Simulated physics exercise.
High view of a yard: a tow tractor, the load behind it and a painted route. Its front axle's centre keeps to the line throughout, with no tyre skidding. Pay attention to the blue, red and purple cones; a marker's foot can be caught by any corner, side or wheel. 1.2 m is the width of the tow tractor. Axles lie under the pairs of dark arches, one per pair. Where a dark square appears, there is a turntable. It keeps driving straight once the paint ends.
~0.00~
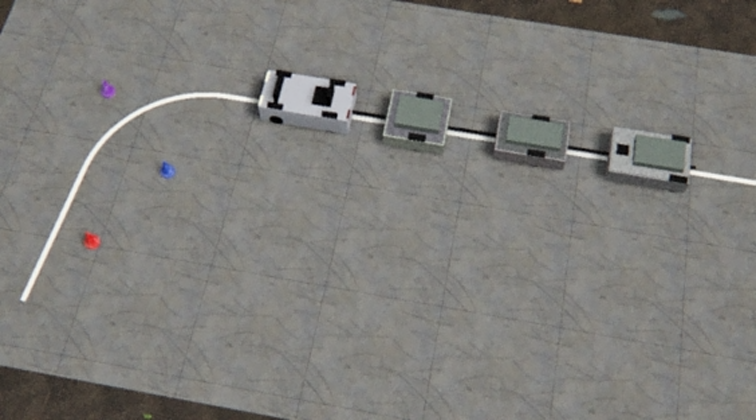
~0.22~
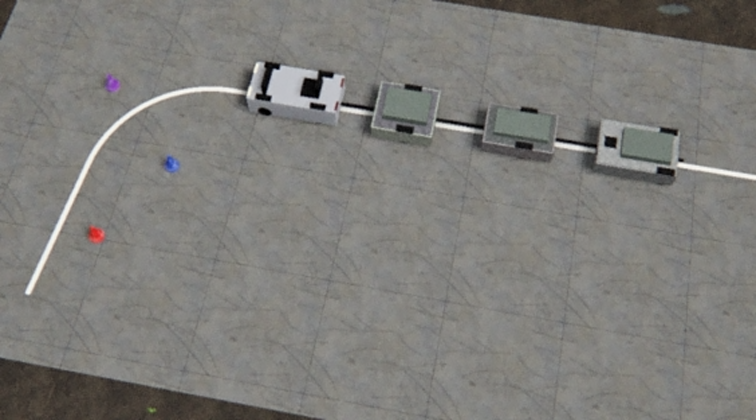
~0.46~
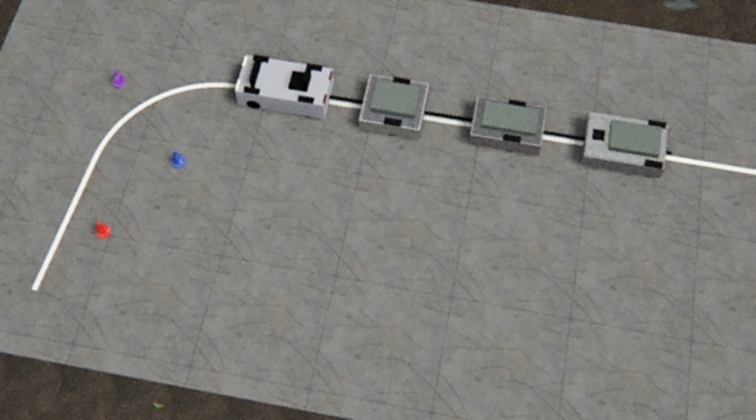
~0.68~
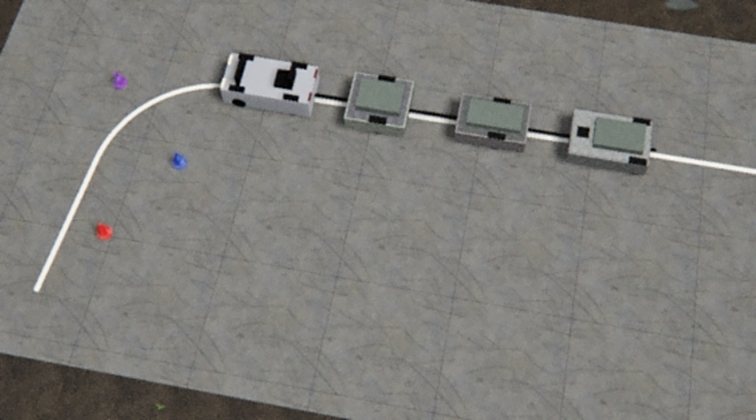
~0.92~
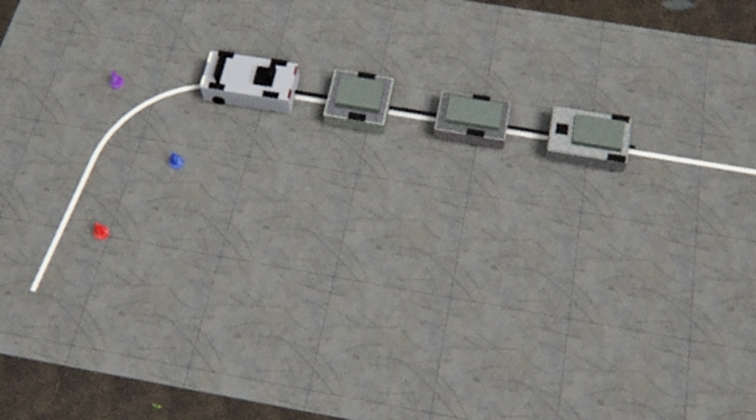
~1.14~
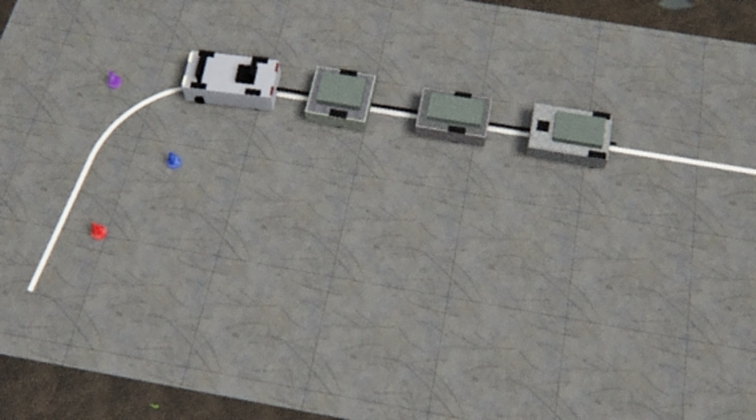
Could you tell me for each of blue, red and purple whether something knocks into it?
Blue gets knocked into; red gets knocked into; purple is left alone.
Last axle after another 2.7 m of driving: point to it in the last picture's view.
Estimated position: Close to (505, 120).
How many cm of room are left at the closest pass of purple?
To spare - purple 15.
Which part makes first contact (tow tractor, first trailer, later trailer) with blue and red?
For blue, a rear trailer; for red, the front trailer.
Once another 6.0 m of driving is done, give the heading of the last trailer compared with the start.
Roughly 0°.
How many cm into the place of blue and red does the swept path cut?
Blue: 15; red: 40.
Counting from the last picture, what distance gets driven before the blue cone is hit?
I'd reckon around 12.5 metres from the last picture.
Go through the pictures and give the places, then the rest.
The first frame shows nose (269, 89); last axle (680, 159); still straight; blue (167, 169), red (91, 240), purple (107, 89); 3 trailers.
The second frame shows nose (257, 81); last axle (667, 151); still straight.
The third frame shows nose (246, 74); last axle (655, 144); still straight.
The fourth frame shows nose (231, 72); last axle (640, 141); still straight.
The fifth frame shows nose (211, 69); last axle (618, 138); turned 1°.
The sixth frame shows nose (192, 69); last axle (599, 135); turned 3°; blue (173, 160), red (97, 230), purple (113, 79).
After 2.2 s, the last axle is at (526, 123) of the last picture, on the line; purple has been passed with 15 cm to spare.
After 3.1 s, the last axle is at (467, 113) of the last picture, on the line.
After 5.6 s, the last axle is at (307, 88) of the last picture, on the line; the first trailer has hit red.
After 7.3 s, the last axle is at (192, 110) of the last picture, 115 cm off the line; the third trailer has hit blue.
After 10.8 s, the last axle is at (23, 300) of the last picture, 20 cm off the line; 2 of 3 struck in all.
